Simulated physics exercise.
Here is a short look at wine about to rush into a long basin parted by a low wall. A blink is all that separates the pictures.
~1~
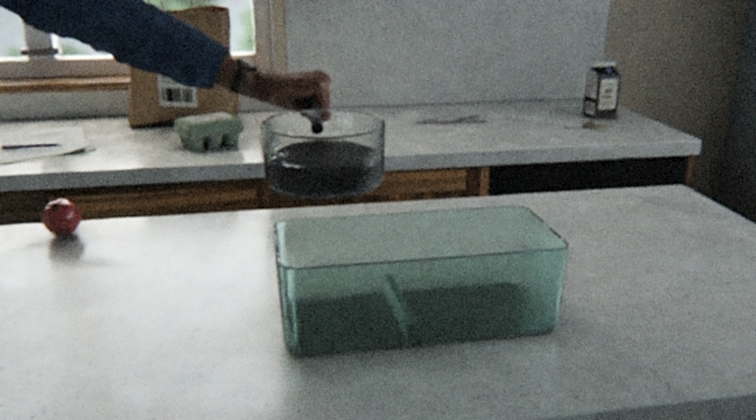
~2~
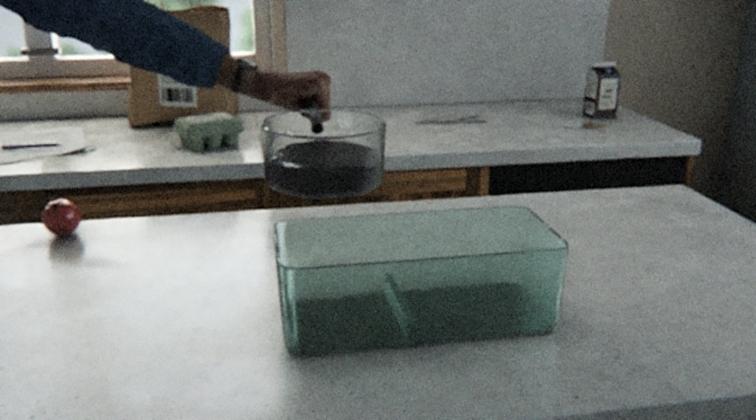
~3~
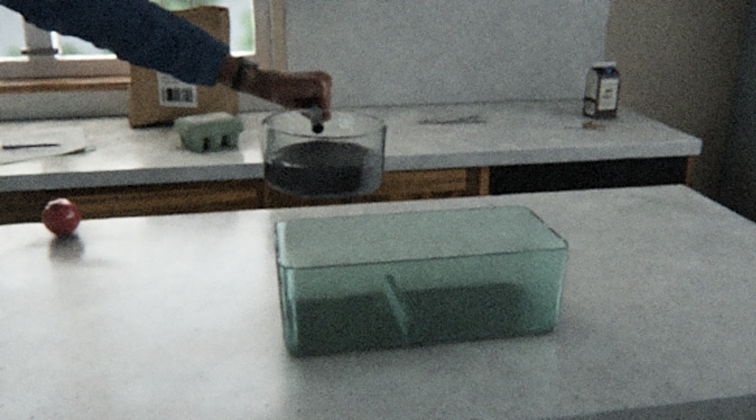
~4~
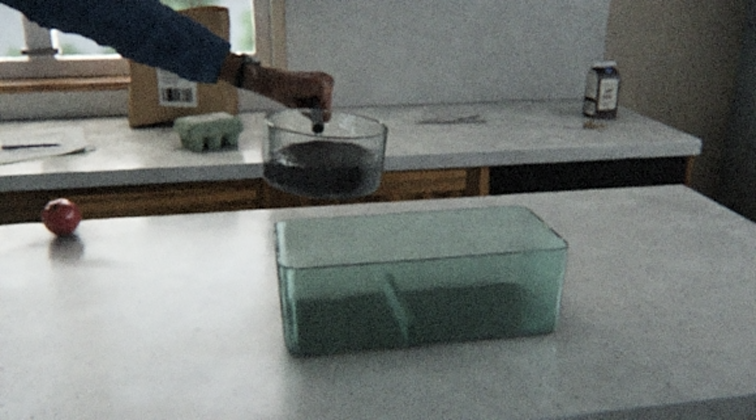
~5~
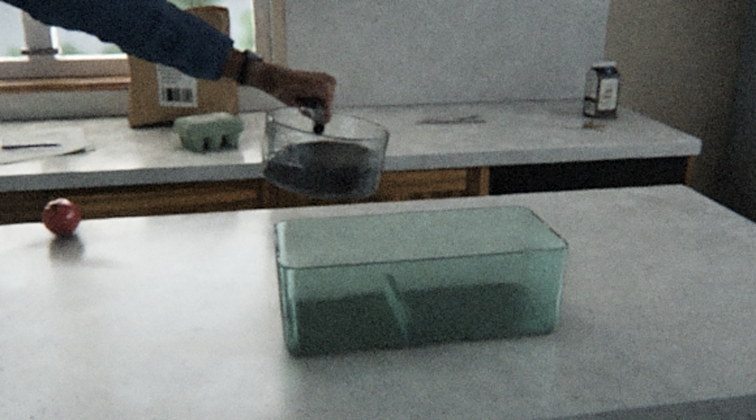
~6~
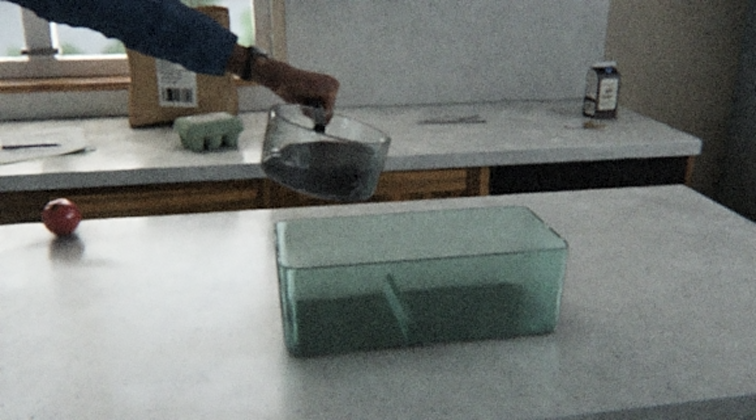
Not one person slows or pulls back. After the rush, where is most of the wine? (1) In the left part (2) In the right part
In the right part (2).
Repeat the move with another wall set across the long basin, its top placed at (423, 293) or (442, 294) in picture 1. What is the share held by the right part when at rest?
Respectively 35 and 10 per cent, approximately.
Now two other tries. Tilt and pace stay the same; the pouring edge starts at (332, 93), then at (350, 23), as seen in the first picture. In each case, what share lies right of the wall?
Try one: 10 %; try two: 55 %.
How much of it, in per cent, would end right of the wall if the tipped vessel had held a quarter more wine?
Near 70 parts in a hundred.
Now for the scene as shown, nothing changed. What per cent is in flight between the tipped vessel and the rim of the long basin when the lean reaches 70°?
It's close to 25 percent.
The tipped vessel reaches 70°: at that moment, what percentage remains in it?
About 65 %.
A moment on, the tilt is 70° and 63 per cent is still to pour, 1 is left of the wall and 11 right of it.
Next, the tilt is 105° and 10 per cent is still to pour, 18 is left of the wall and 65 right of it.
Then the tilt is 114° and 0 per cent is still to pour, 31 is left of the wall and 68 right of it.
Later the tilt is 114° and 0 per cent is still to pour, 31 is left of the wall and 69 right of it.
In the end 31 per cent lies left of the wall, 68 right of it and 0 outside.
